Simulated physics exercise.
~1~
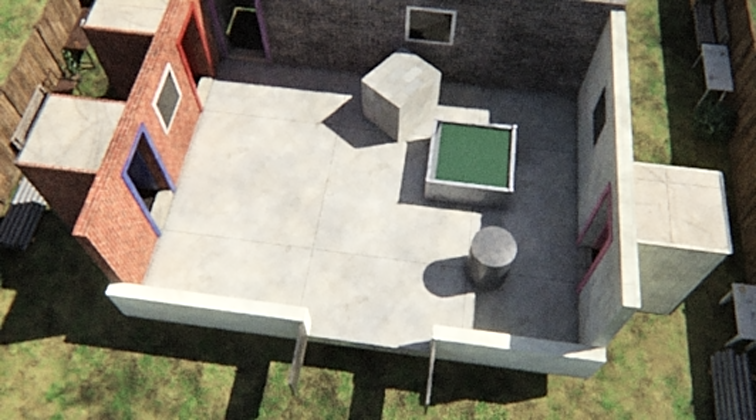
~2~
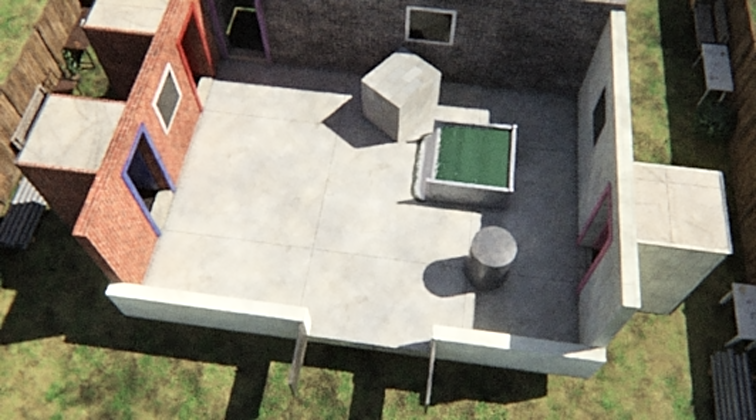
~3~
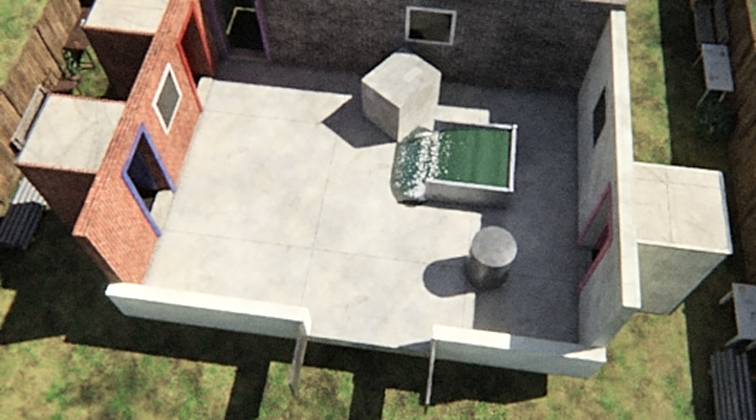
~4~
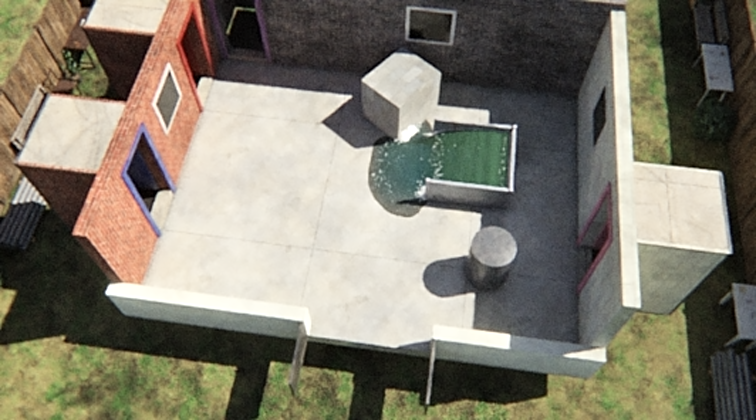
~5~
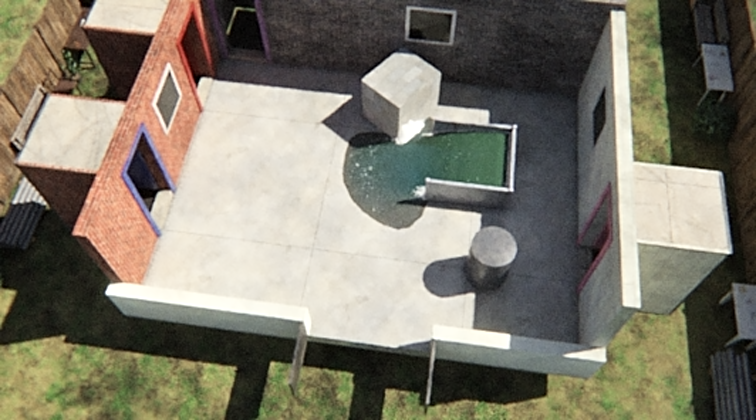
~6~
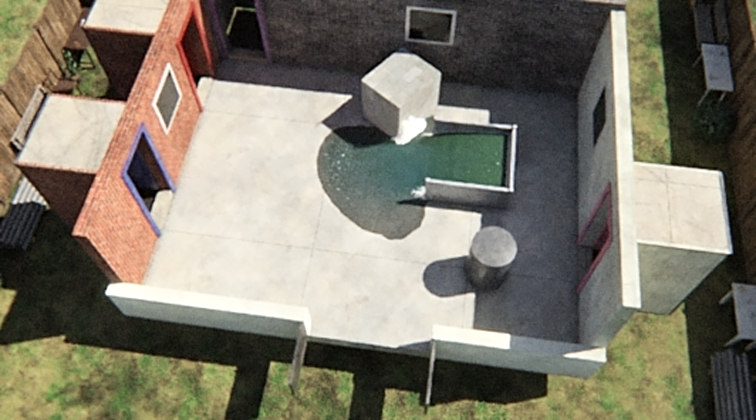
At the start, green water sits still in a rectangular tank inside a walled yard, between a pale angular block and a grey cylinder. The tank's left side gives way and foaming water pours out, then spreads leftward past the block's base in a widening, rounded dark pool across the floor.
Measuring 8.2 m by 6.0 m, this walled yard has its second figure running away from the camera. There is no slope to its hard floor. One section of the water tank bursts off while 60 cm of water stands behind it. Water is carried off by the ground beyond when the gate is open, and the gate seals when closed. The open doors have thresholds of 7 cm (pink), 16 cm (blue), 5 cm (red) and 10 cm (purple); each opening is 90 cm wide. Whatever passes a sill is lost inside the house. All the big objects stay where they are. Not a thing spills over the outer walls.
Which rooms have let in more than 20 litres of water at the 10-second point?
The room behind the pink door is at or below 20 litres; the room behind the blue door is at or below 20 litres; the room behind the red door is above 20 litres; the room behind the purple door is at or below 20 litres.
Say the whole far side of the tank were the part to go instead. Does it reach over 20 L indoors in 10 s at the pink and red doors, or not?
Well, against that limit, at pink it's within bounds, and at red it's within bounds.
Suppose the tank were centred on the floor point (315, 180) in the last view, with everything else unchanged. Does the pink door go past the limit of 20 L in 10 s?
Lab note: Pink door limit not exceeded.
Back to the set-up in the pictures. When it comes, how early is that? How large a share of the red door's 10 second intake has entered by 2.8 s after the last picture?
About 55 per cent.
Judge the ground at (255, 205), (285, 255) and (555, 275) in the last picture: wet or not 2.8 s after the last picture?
In that order: Wet, under water, dry.
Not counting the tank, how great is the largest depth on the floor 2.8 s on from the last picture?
It gets to some 30 cm.
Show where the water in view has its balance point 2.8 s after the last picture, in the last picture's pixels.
Around (307, 175).
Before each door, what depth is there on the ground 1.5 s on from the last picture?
In centimetres - pink: 0, blue: 2, red: 6, purple: 0.
Then, 0.7 s after the last picture water covers 25 % of the floor and is deepest (32 cm) near (406, 140); pink door not reached, blue door not reached, red door not reached, purple door not reached.
Then, 1.5 s after the last picture water covers 45 % of the floor and is deepest (22 cm) near (182, 171); pink door not reached, blue door not reached, red door 6 cm at the sill, 0 L in, purple door not reached.
Then, 2.8 s after the last picture water covers 55 % of the floor and is deepest (30 cm) near (138, 299); pink door not reached, blue door 12 cm at the sill, 1 L in, red door 10 cm at the sill, 20 L in, purple door 7 cm at the sill, 0 L in.
Then, 5.3 s after the last picture water covers 60 % of the floor and is deepest (8 cm) near (166, 216); pink door not reached, blue door 7 cm at the sill, 2 L in, red door 6 cm at the sill, 33 L in, purple door 6 cm at the sill, 1 L in.
Then, 9.3 s after the last picture water covers 85 % of the floor and is deepest (6 cm) near (371, 96); pink door not reached, blue door 3 cm at the sill, 2 L in, red door 4 cm at the sill, 35 L in, purple door 3 cm at the sill, 1 L in.
